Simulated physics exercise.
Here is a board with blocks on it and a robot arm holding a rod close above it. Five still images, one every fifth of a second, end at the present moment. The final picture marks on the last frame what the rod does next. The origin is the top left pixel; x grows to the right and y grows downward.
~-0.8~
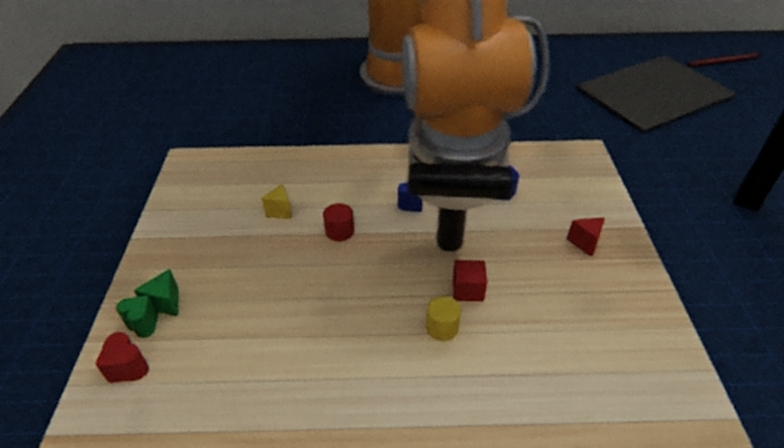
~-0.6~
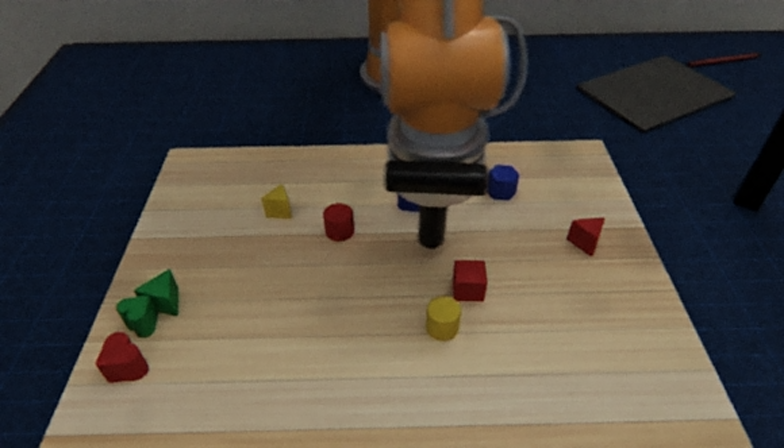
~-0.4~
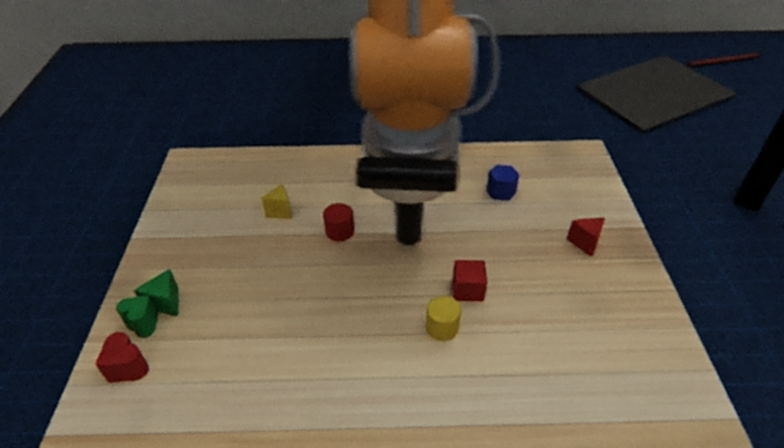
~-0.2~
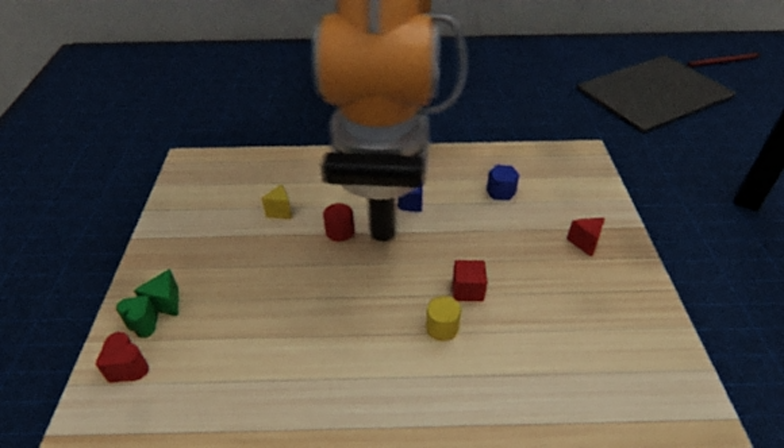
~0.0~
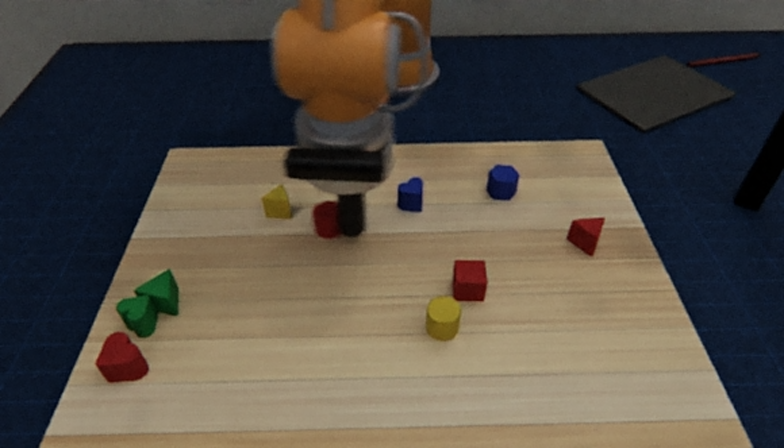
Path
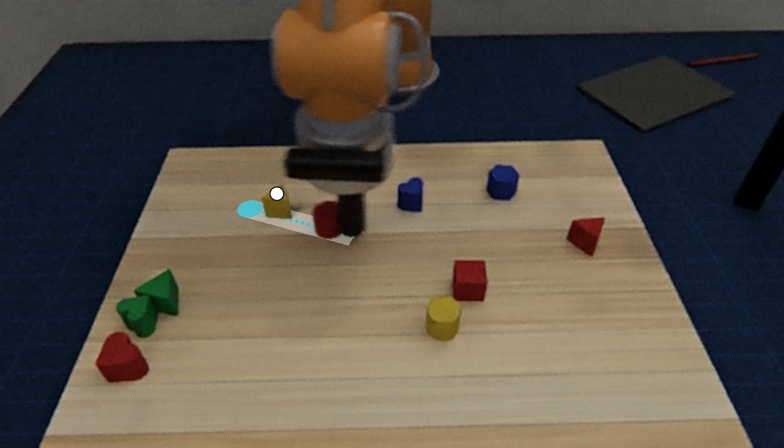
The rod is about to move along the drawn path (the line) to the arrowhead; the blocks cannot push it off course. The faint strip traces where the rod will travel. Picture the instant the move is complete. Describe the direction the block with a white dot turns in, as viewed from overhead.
It twists with the clock when seen from above.
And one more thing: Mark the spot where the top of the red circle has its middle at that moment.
Expect it around (224, 182).
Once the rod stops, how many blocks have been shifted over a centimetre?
My guess is two.
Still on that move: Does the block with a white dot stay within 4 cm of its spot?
Answer: No.
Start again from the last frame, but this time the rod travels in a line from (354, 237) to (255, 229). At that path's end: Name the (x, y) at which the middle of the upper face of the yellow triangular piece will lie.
Just about (266, 183).
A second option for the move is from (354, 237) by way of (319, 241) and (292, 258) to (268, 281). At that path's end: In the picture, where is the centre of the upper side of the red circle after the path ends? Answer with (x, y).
(304, 206)
The drawn path runs from (354, 237) directly to (250, 209); the dot is on the yellow triangular piece.
On the path given first. One third of the way, rod (316, 218); yellow triangular piece (269, 191), turned 20° clockwise; red circle (291, 200).
Two thirds of the way, rod (281, 209); yellow triangular piece (243, 181), turned 80° clockwise; red circle (255, 192).
At the end, rod (248, 201); yellow triangular piece (222, 168), turned 100° clockwise; red circle (224, 182); blue heart block not moved.
